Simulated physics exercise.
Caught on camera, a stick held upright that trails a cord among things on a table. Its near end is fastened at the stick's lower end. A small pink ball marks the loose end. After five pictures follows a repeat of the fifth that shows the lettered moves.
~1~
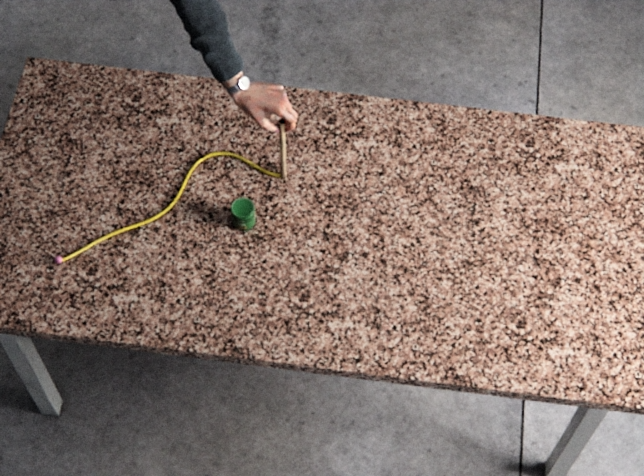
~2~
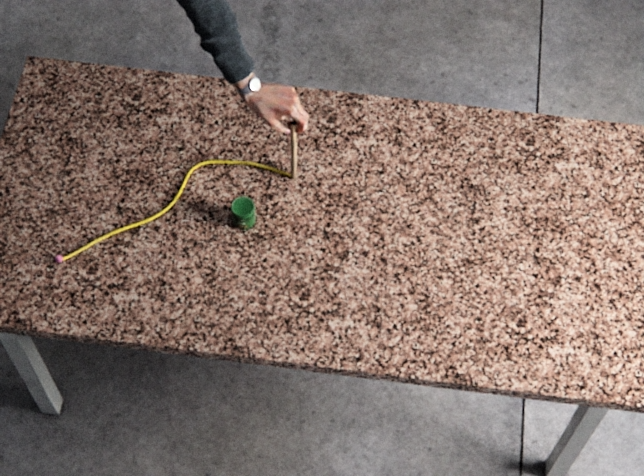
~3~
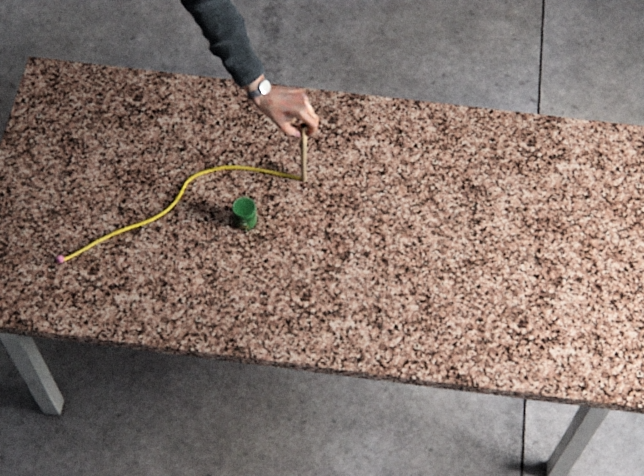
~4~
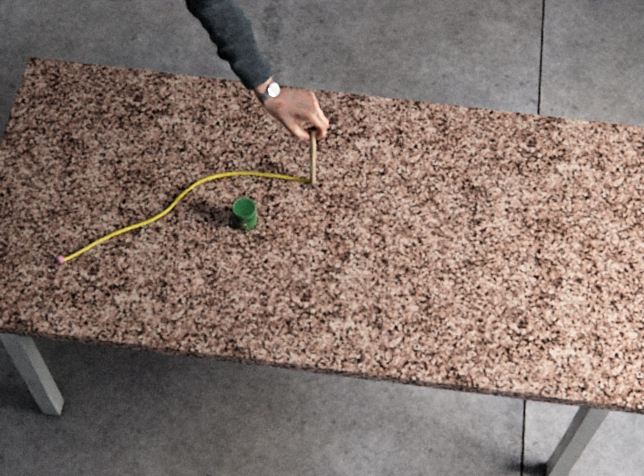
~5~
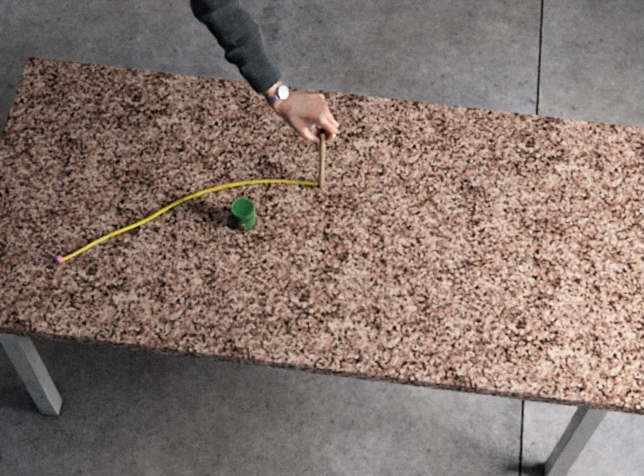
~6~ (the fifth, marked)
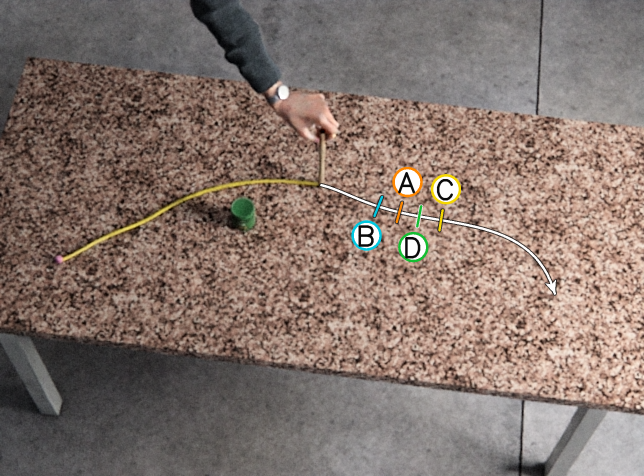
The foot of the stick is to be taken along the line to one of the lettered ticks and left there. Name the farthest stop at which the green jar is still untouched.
The farthest safe stop is B.
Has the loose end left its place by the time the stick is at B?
By then, yes.
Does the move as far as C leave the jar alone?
No.
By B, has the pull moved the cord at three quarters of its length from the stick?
Yes.
On the marked copy, A at (399, 212); B at (378, 206); C at (441, 220); D at (419, 216); the route from (321, 185) via (454, 222) to (555, 294).
Taking B. A third of the way, foot of the stick (341, 193), middle of the cord (202, 204), free end (72, 253).
Two thirds of the way, foot of the stick (361, 201), middle of the cord (221, 206), free end (88, 246).
When it is over, foot of the stick (378, 207), middle of the cord (237, 208), free end (102, 239); nothing has been touched.
As for the rest, A brings the cord against the jar; C brings the cord against the jar; D brings the cord against the jar.
